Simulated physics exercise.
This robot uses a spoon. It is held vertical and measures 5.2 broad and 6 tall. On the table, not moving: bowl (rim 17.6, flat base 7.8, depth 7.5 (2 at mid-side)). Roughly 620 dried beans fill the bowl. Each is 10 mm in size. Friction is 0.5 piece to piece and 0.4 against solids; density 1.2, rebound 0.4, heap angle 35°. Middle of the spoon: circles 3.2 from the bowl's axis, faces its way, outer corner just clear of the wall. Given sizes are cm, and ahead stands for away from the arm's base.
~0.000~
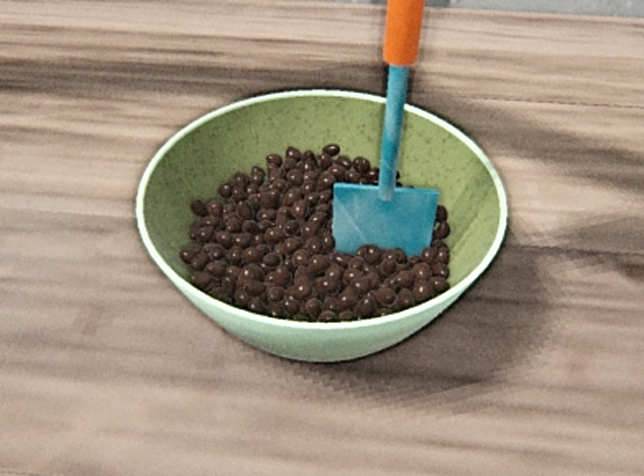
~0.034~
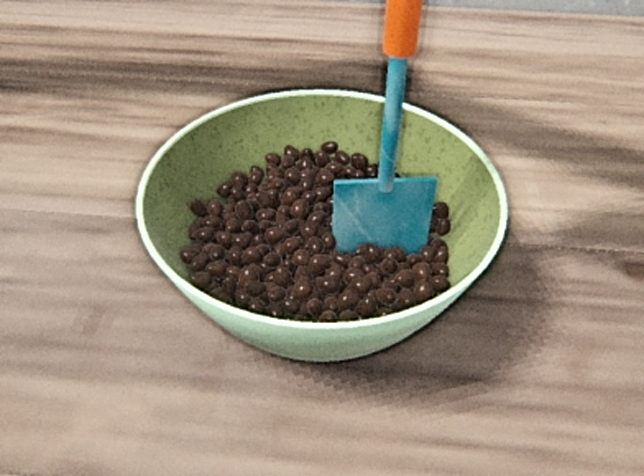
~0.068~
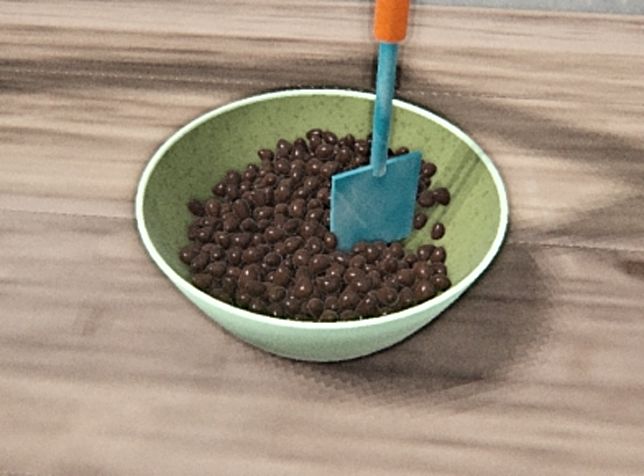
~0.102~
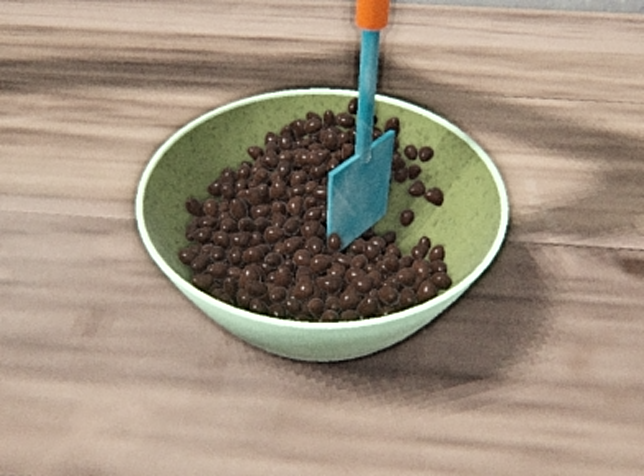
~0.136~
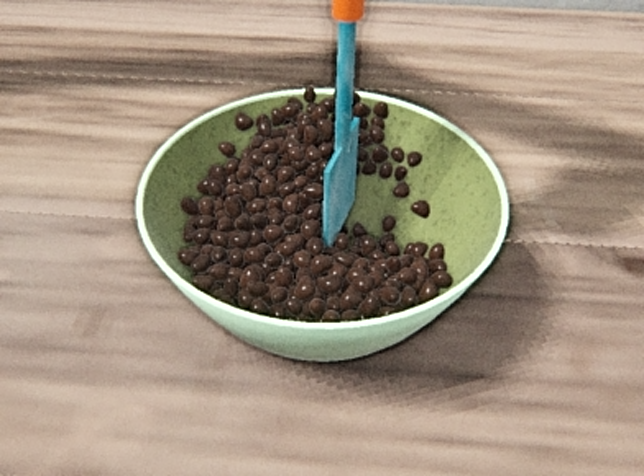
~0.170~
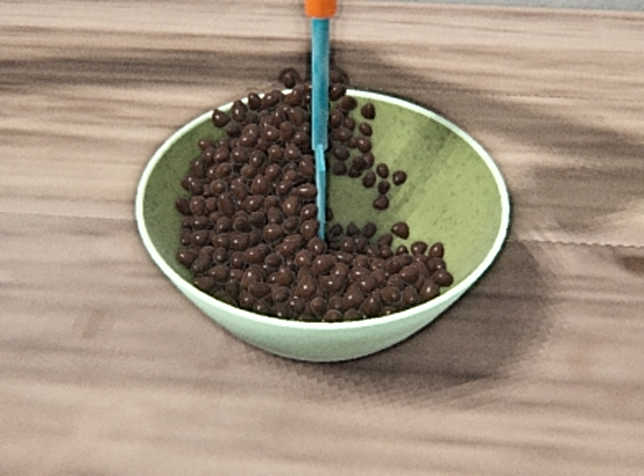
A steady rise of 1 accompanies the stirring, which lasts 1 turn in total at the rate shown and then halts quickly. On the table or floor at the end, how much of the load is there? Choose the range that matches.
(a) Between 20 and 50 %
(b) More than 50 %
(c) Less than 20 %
The answer is c.
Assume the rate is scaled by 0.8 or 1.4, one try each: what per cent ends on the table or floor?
Roughly 10 and 25 per cent.
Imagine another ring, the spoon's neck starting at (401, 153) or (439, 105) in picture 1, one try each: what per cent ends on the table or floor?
About 15 and 0 per cent.
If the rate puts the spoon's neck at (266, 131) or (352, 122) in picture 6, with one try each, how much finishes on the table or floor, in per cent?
Some 30 and 5 %.
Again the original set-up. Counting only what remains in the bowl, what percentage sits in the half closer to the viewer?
Near 35 per cent of what stays in the bowl.
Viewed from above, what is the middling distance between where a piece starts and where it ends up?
I'd put it at roughly 7 centimetres.
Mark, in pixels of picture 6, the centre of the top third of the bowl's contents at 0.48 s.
(405, 248).
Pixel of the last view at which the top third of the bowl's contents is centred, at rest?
It is centred near (384, 191).
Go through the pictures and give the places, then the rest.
The first picture shows spoon neck at (389, 164), 0° round; upper third of the load around (308, 234), from x 190 to 445, top at y 150; 624 in the bowl.
The second picture shows spoon neck at (389, 156), 9° round; upper third of the load around (308, 227), from x 190 to 445, top at y 150.
The third picture shows spoon neck at (381, 140), 31° round; upper third of the load around (314, 205), from x 190 to 440, top at y 135.
The fourth picture shows spoon neck at (365, 127), 53° round; upper third of the load around (309, 189), from x 190 to 440, top at y 105.
The fifth picture shows spoon neck at (344, 119), 75° round; upper third of the load around (295, 173), from x 190 to 440, top at y 90.
The sixth picture shows spoon neck at (320, 116), 97° round; upper third of the load around (273, 169), from x 185 to 440, top at y 80; 624 in the bowl.
After 0.32 s, 197° round, highest piece 10 above the table; 604 in the bowl, 3 on the table or floor, 17 in flight or on the tool.
After 0.48 s, 297° round, highest piece 11 above the table; 571 in the bowl, 35 on the table or floor, 18 in flight or on the tool.
After 0.76 s, 0° round, highest piece 8 above the table; 552 in the bowl, 72 on the table or floor.
After 1.46 s, 0° round, highest piece 8 above the table; 552 in the bowl, 72 on the table or floor.
At rest, 552 in the bowl, 72 on the table or floor. That is 12 % on the table or floor.
